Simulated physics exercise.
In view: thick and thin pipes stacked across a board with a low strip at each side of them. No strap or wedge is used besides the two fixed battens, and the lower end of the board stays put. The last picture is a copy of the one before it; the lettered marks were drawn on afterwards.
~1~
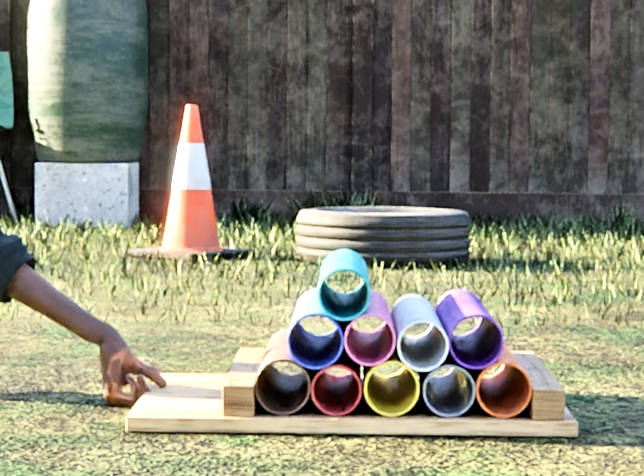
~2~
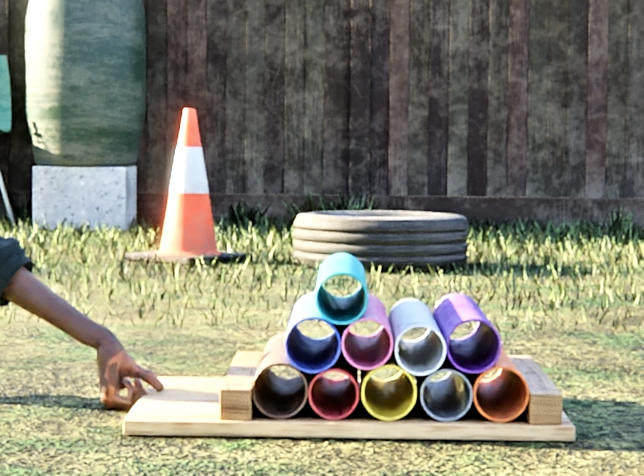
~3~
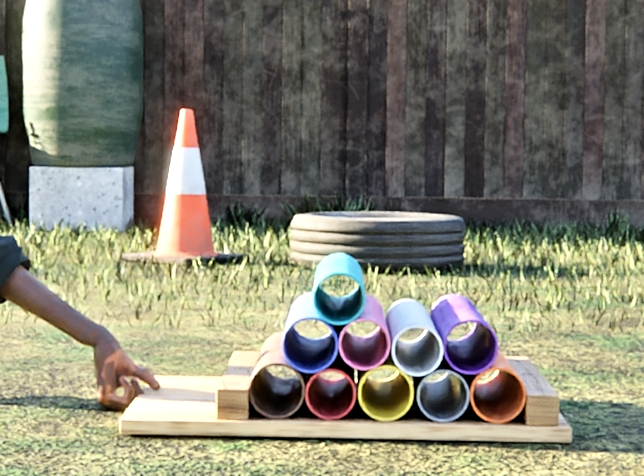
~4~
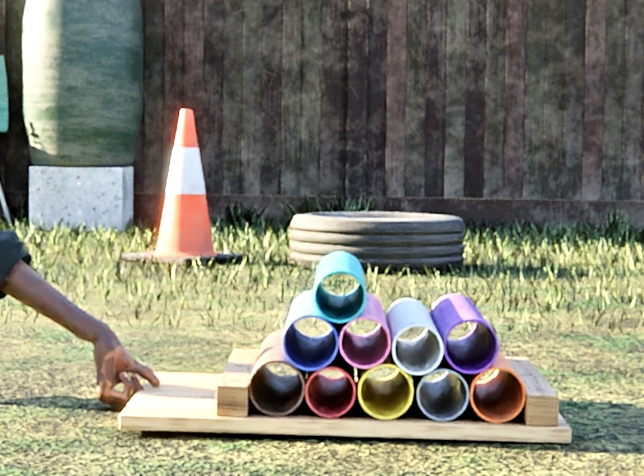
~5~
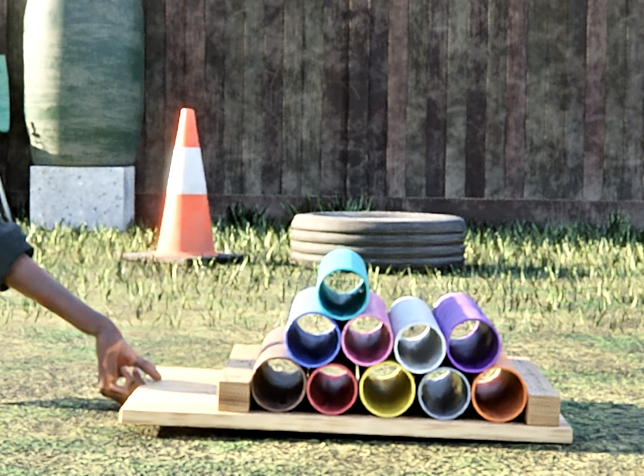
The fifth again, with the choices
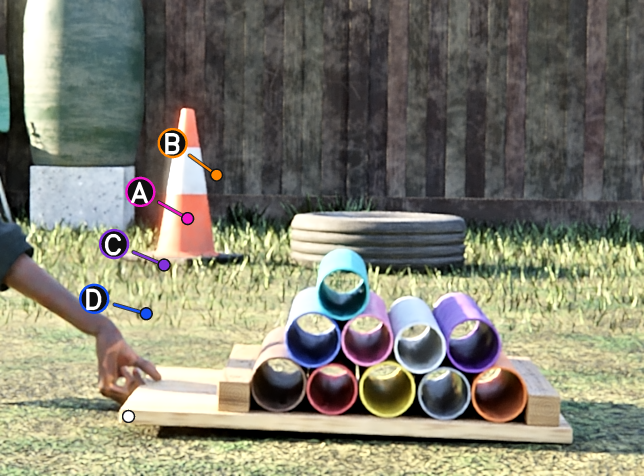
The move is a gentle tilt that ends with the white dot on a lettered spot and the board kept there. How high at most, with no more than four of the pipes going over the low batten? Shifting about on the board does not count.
Mark C is as high as it can go.
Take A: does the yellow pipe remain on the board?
Yes, with A.
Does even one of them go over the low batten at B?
At B: Yes.
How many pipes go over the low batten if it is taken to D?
At D the number is none.
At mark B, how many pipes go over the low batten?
The count is five.
On the marked copy, A at (187, 219); B at (217, 175); C at (164, 265); D at (146, 314); the white dot at (128, 417).
Taking C. A third of the way, board at 15°.
Two thirds of the way, board at 22°.
When it is over, board at 22°, none over the low batten.
As for the rest, A five over the low batten; B five over the low batten; D none over the low batten.
